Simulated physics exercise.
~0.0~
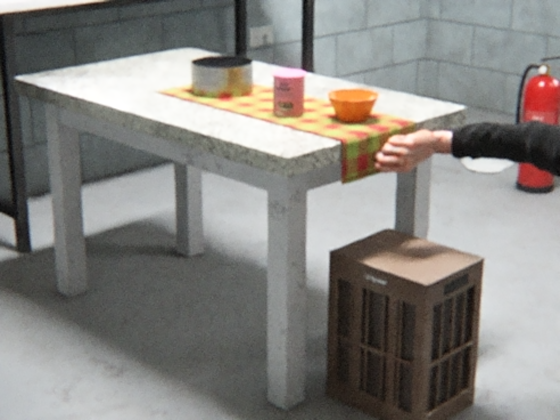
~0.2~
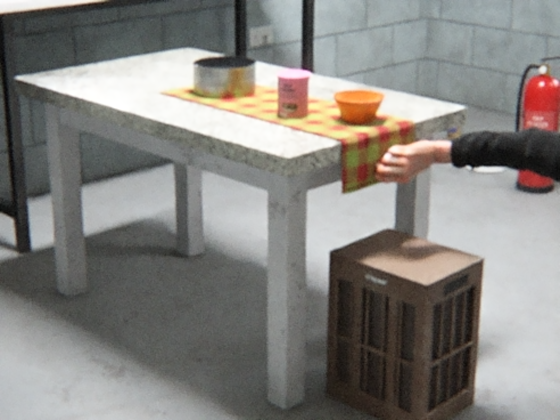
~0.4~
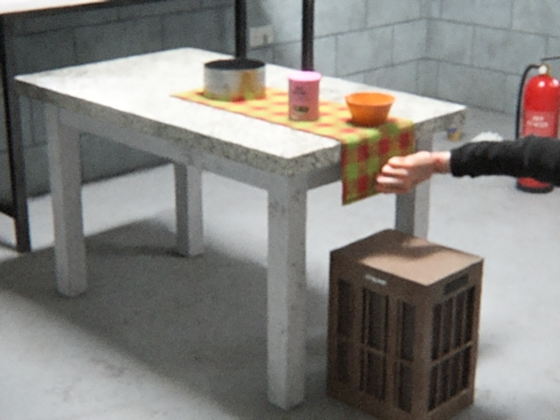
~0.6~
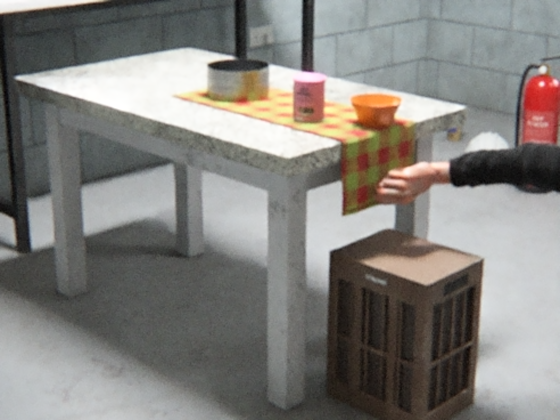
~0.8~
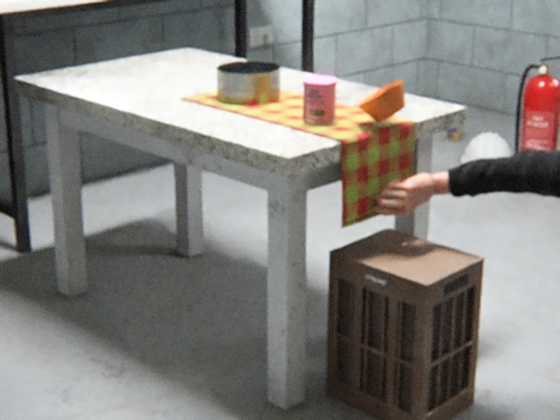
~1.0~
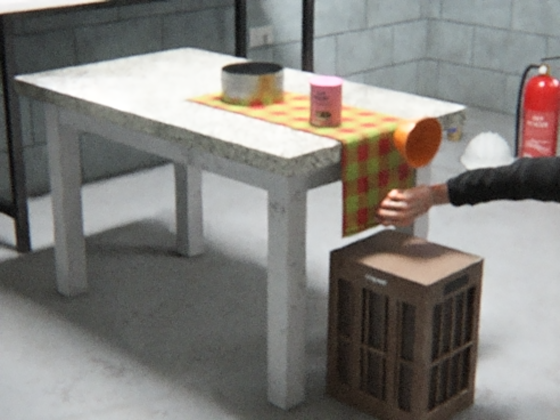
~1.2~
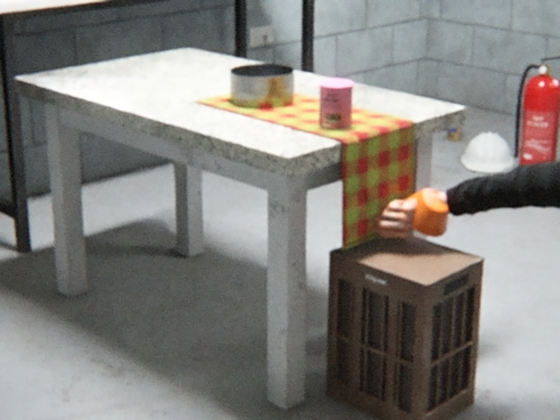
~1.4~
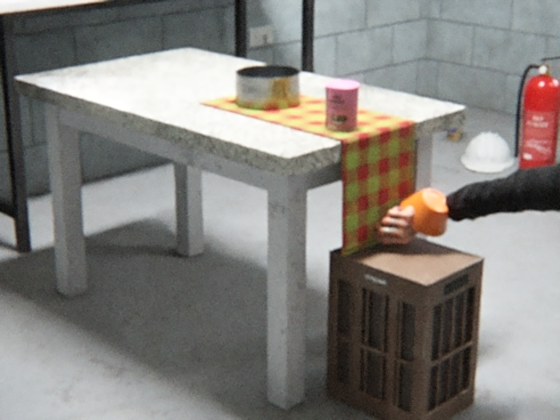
Hand pulling a red checked cloth down over a table's end, carrying pot and pink tin along and tipping orange bowl off.
